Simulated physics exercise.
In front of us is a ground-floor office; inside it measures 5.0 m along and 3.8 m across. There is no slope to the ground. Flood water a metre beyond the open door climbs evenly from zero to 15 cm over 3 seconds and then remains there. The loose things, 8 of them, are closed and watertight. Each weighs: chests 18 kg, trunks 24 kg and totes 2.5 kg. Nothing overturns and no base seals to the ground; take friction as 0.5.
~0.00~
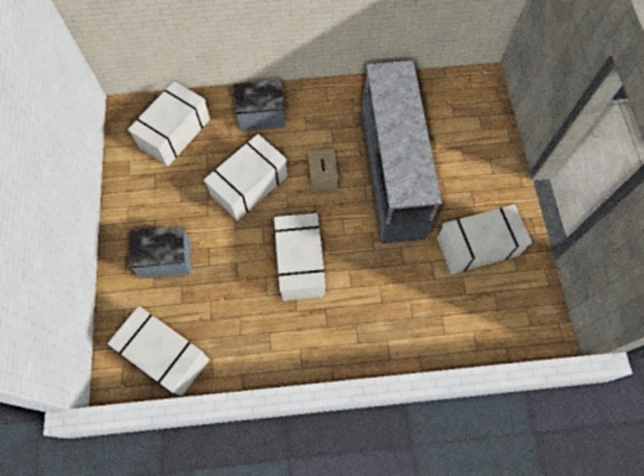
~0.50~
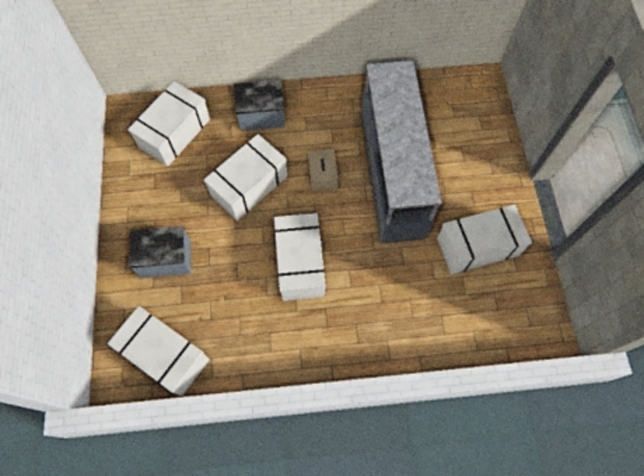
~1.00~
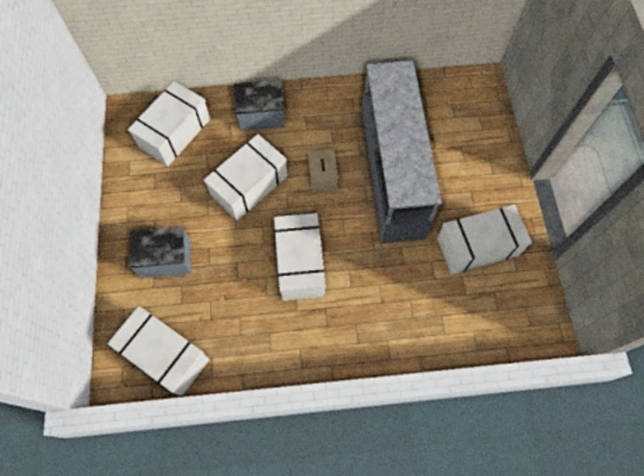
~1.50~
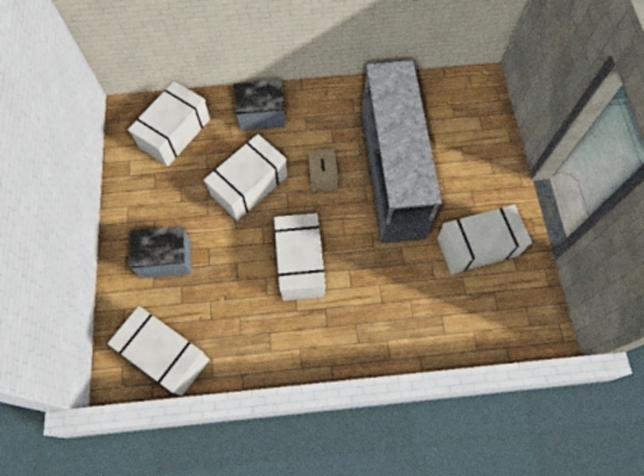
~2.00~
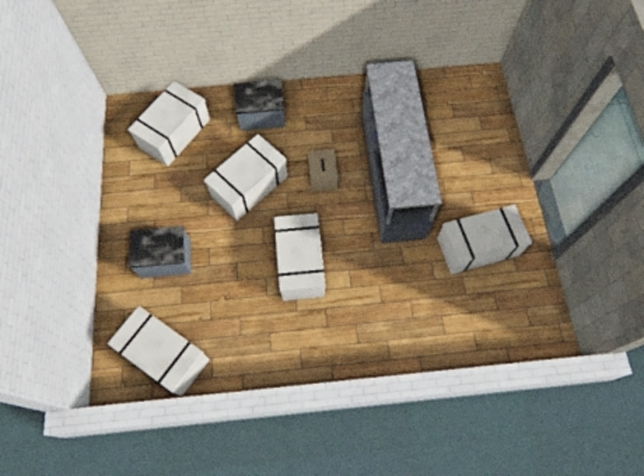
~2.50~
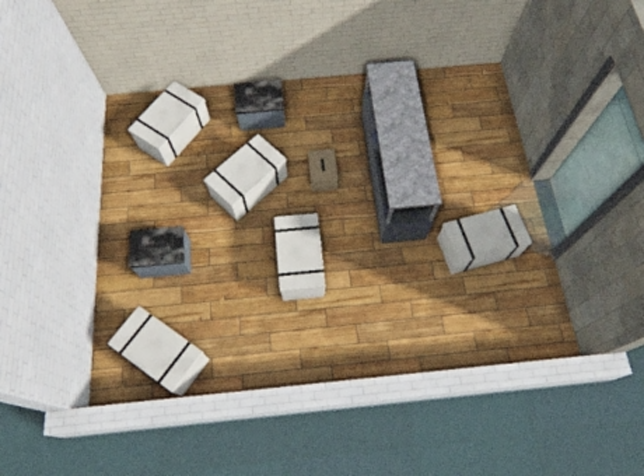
Ground-floor office with strapped white boxes standing still on a wooden floor as blue-green water appears outside and reaches the doorway.
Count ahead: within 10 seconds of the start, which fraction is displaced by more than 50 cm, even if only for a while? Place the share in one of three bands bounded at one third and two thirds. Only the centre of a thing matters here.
It goes in the band less than one third.
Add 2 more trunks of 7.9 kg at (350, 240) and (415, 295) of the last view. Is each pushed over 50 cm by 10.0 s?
So the first ends up within that distance while the second ends up beyond that distance.
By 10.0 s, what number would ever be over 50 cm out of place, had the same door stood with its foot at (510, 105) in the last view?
Then it comes to 0 of them.
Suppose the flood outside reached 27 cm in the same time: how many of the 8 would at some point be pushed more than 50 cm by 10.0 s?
The answer would then be 4.
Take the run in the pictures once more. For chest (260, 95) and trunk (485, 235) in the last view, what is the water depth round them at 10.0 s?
Close to 3 and 6 centimetres.
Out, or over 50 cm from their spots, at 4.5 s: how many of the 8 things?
0 of them.
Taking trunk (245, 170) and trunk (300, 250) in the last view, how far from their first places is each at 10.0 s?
Shifts: 0 cm / 0 cm.
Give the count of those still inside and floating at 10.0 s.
Then: 1.
After 3.5 s 0 of 8 are over 50 cm from their spots; 0 afloat.
After 4.5 s 0 of 8 are over 50 cm from their spots; 0 afloat.
After 7.0 s 0 of 8 are over 50 cm from their spots; 0 afloat.
After 10.0 s 1 of 8 are over 50 cm from their spots, and 1 have been at some point; 1 afloat.
